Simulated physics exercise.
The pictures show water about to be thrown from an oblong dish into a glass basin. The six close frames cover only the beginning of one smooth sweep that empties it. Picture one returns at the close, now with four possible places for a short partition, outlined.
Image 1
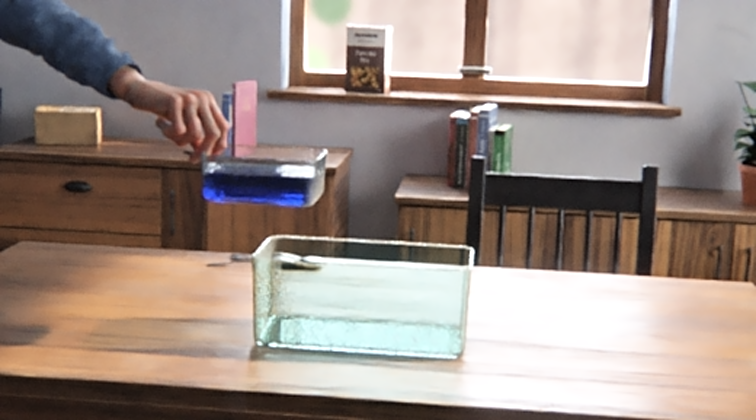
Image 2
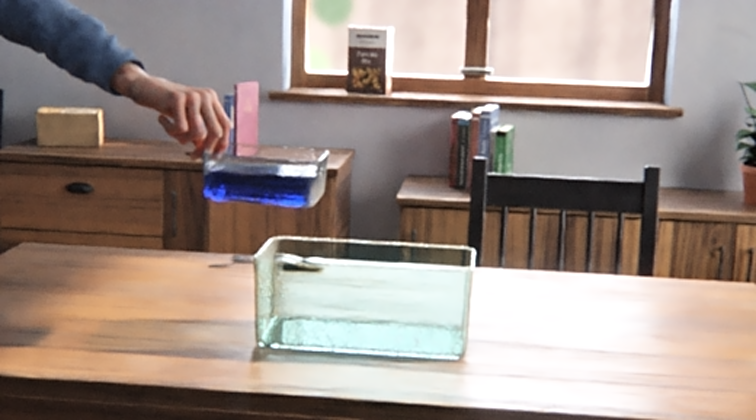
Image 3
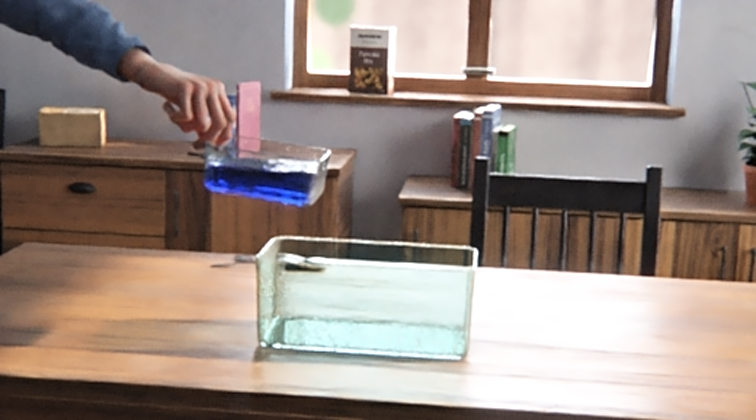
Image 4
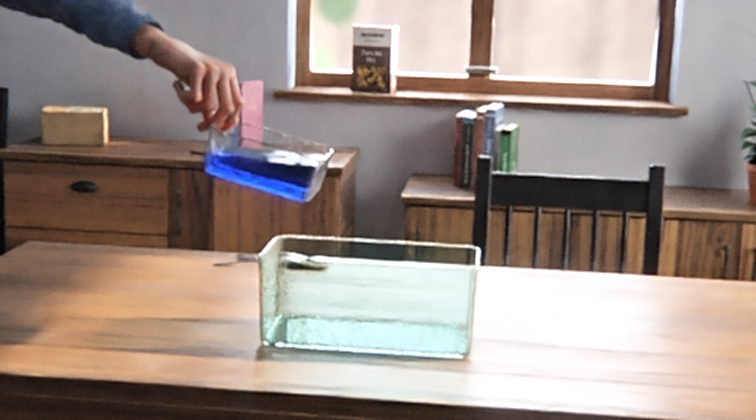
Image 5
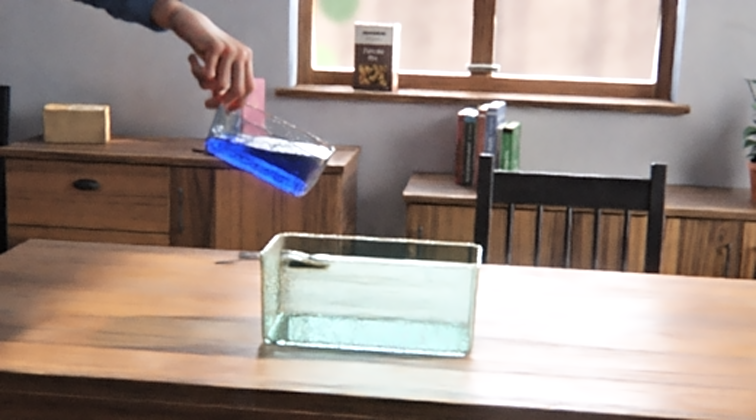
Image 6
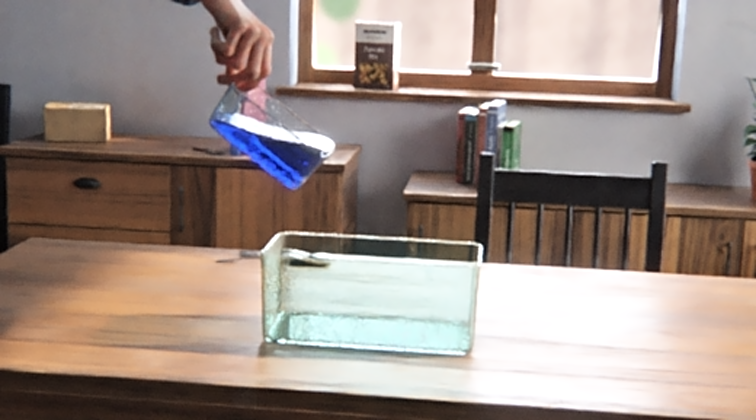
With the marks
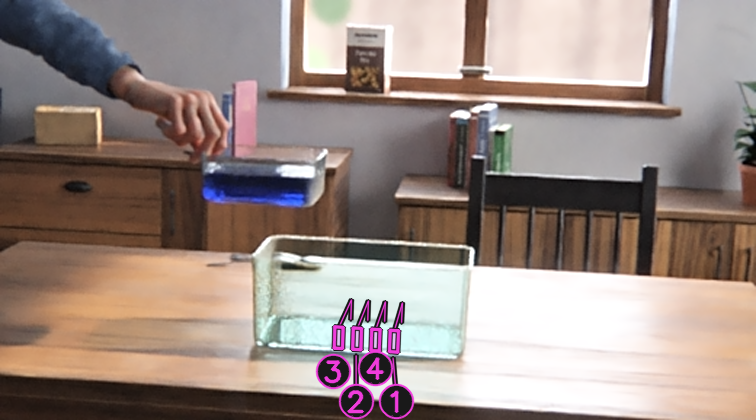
A hand held a small clear dish of blue liquid above a larger glass basin on a wooden table, then tilted it more and more steeply to the right until the liquid reached the lip.
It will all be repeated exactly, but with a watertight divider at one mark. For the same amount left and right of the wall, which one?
Best: 1.
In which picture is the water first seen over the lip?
In picture 6.
On the marked copy, 1 at (393, 357); 2 at (356, 355); 3 at (337, 354); 4 at (374, 356).
With 1, about 47 % ends left of the wall and 46 % right of it; 7 % is lost outside.
With 2, about 27 % ends left of the wall and 67 % right of it; 7 % is lost outside.
With 3, about 21 % ends left of the wall and 71 % right of it; 8 % is lost outside.
With 4, about 32 % ends left of the wall and 60 % right of it; 8 % is lost outside.
